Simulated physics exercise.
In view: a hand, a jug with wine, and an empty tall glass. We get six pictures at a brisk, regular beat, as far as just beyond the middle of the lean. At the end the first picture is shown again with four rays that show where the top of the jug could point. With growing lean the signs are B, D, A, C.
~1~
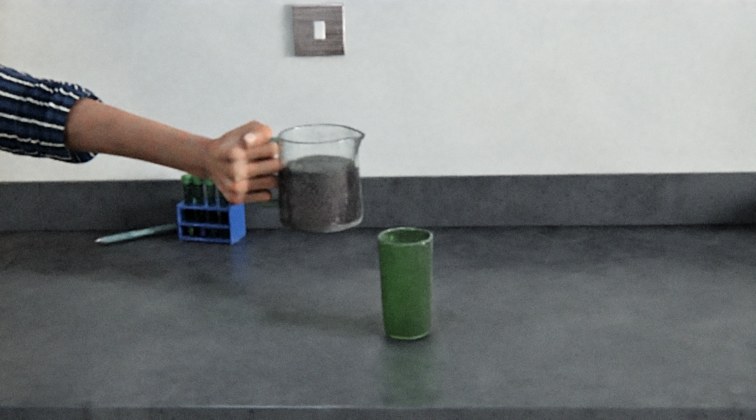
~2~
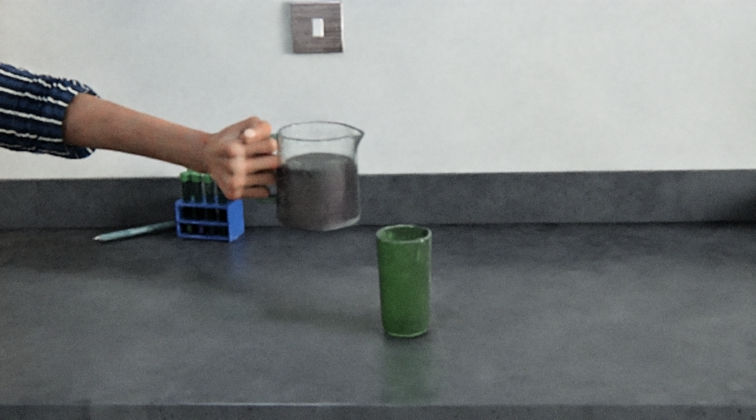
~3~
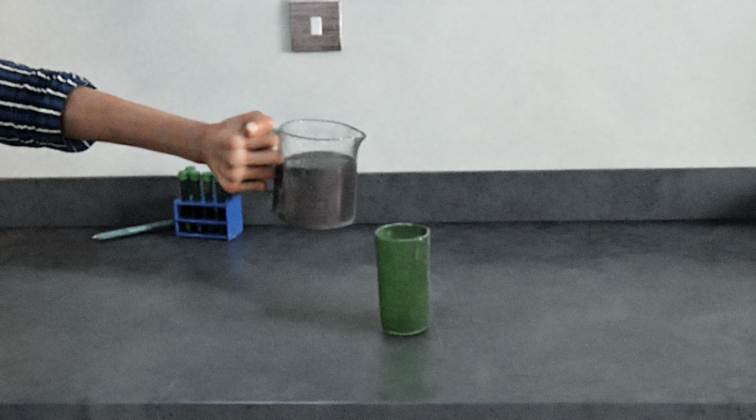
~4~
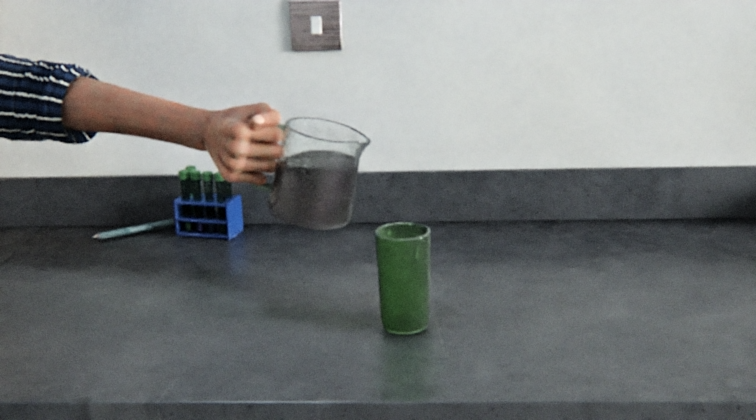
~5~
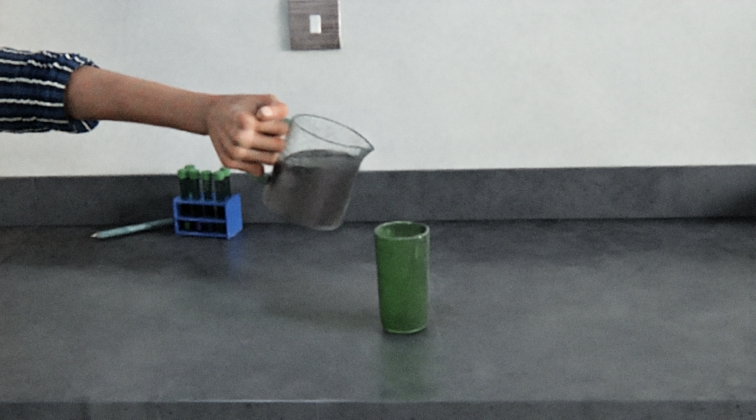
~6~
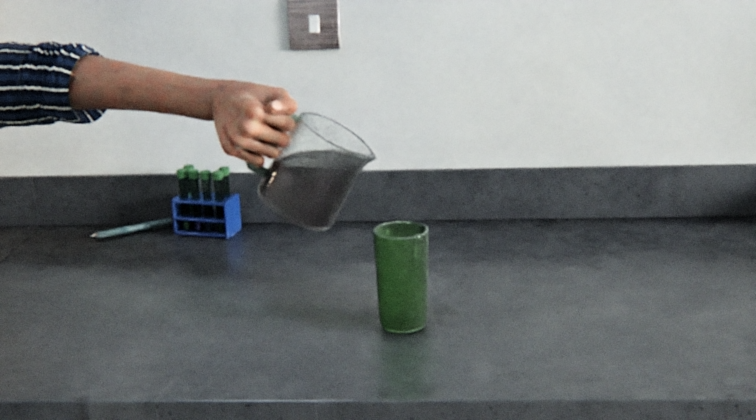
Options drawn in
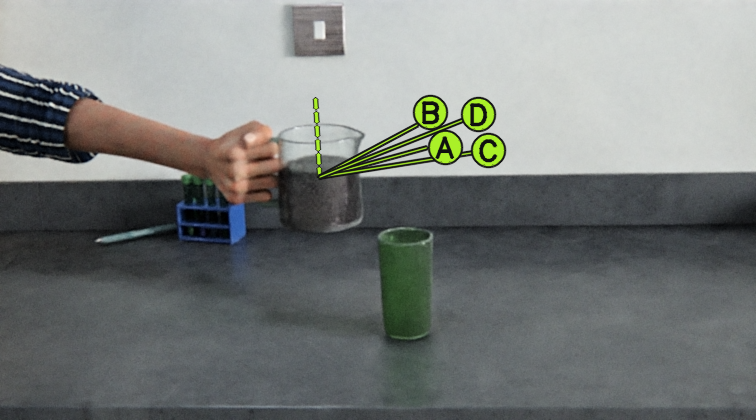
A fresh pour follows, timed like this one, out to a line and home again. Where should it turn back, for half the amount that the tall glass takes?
B beats the others.
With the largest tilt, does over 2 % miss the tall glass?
Yes.
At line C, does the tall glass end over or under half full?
Over.
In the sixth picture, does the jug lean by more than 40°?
No, it does not.
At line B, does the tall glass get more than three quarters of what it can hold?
No, less.
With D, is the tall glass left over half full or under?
Over half.
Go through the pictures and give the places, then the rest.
The first picture shows upright, lip at (363, 135); rim of the tall glass round (405, 235); nothing has left yet.
The second picture shows upright, lip at (363, 134); nothing has left yet.
The third picture shows tipped about 6°, lip at (365, 136); nothing has left yet.
The fourth picture shows tipped about 13°, lip at (369, 141); nothing has left yet.
The fifth picture shows tipped about 22°, lip at (373, 148); nothing has left yet.
The sixth picture shows tipped about 31°, lip at (375, 157); nothing has left yet.
On the marked copy, A at (426, 147); B at (417, 125); C at (471, 152); D at (462, 120).
With A, the tall glass ends with about 90 % of what it can hold.
With B, the tall glass ends with about 51 % of what it can hold.
With C, the tall glass ends with about 94 % of what it can hold; 9 % of the wine is spilt.
With D, the tall glass ends with about 70 % of what it can hold.
